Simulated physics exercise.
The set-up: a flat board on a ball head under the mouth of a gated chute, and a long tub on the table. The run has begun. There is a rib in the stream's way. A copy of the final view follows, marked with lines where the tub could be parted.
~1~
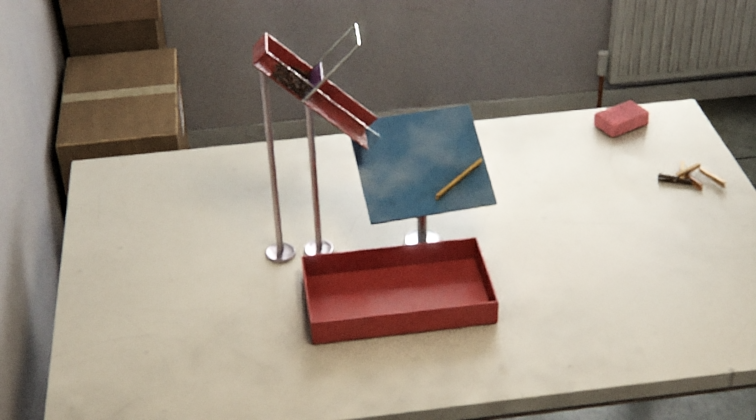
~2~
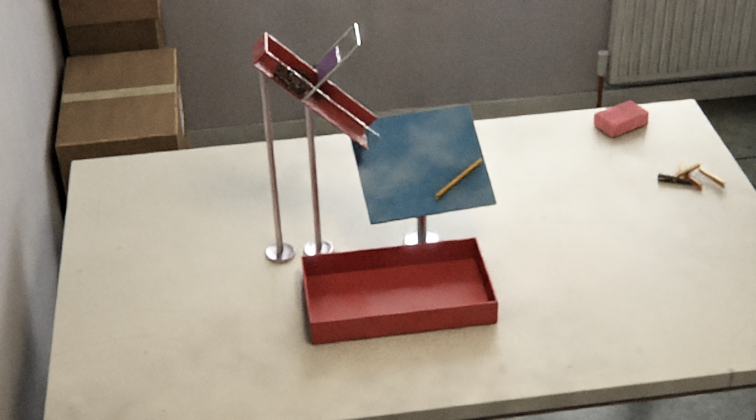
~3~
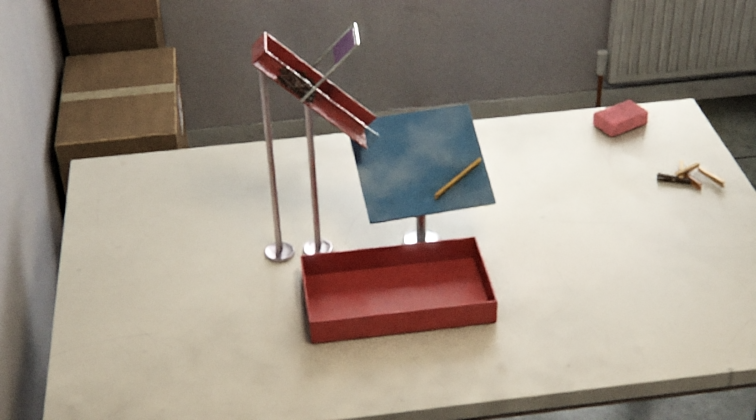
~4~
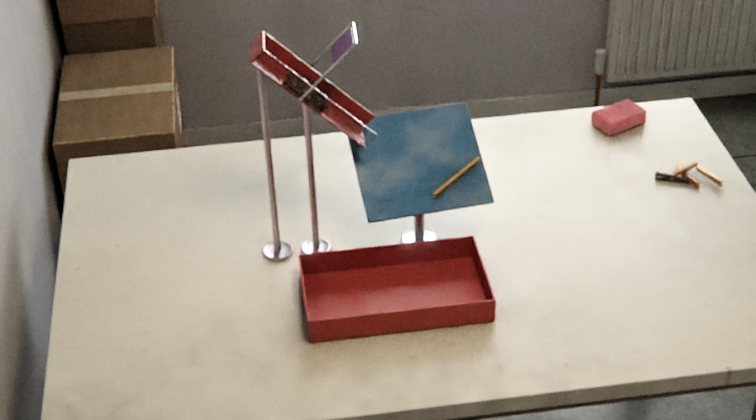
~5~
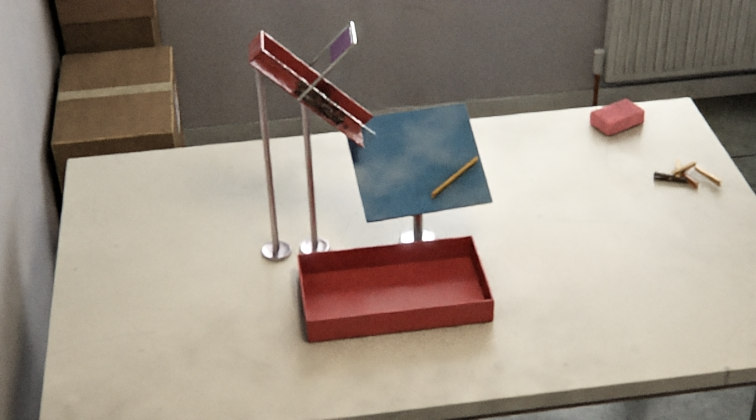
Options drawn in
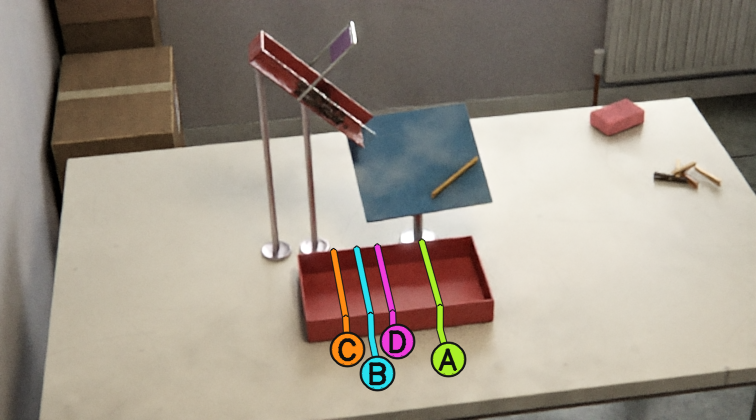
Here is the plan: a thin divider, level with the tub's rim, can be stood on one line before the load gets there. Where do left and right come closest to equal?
A beats the others.
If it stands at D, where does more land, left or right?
Right.
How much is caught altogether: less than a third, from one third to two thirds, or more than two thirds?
It is more than two thirds.
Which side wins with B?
The right side.
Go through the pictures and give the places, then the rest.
The first frame shows load behind the gate (297, 79), allspice berries; lip of the chute (366, 140), sloping fairly steeply.
The second frame shows middle of the board (421, 162), tilted fairly steeply; middle of its low edge (435, 213); of its high edge (408, 113).
The third frame shows front corners of the tub (311, 322) and (497, 301), empty; front of the load (312, 100).
The fourth frame shows middle of the load (310, 90); its front (324, 100), roughly a third of the way to the lip; rib from (479, 157) to (434, 194).
The fifth frame shows middle of the load (318, 100); its front (346, 127), roughly two thirds of the way to the lip.
On the marked copy, line A crosses the front rim at (439, 306); line B crosses the front rim at (370, 314); line C crosses the front rim at (345, 317); line D crosses the front rim at (392, 311).
For line A, of what is caught, roughly half on the left of the divider, roughly half on the right.
For line B, of what is caught, not one piece on the left of the divider, every piece on the right.
For line C, of what is caught, not one piece on the left of the divider, every piece on the right.
For line D, of what is caught, just a few on the left of the divider, almost all on the right.
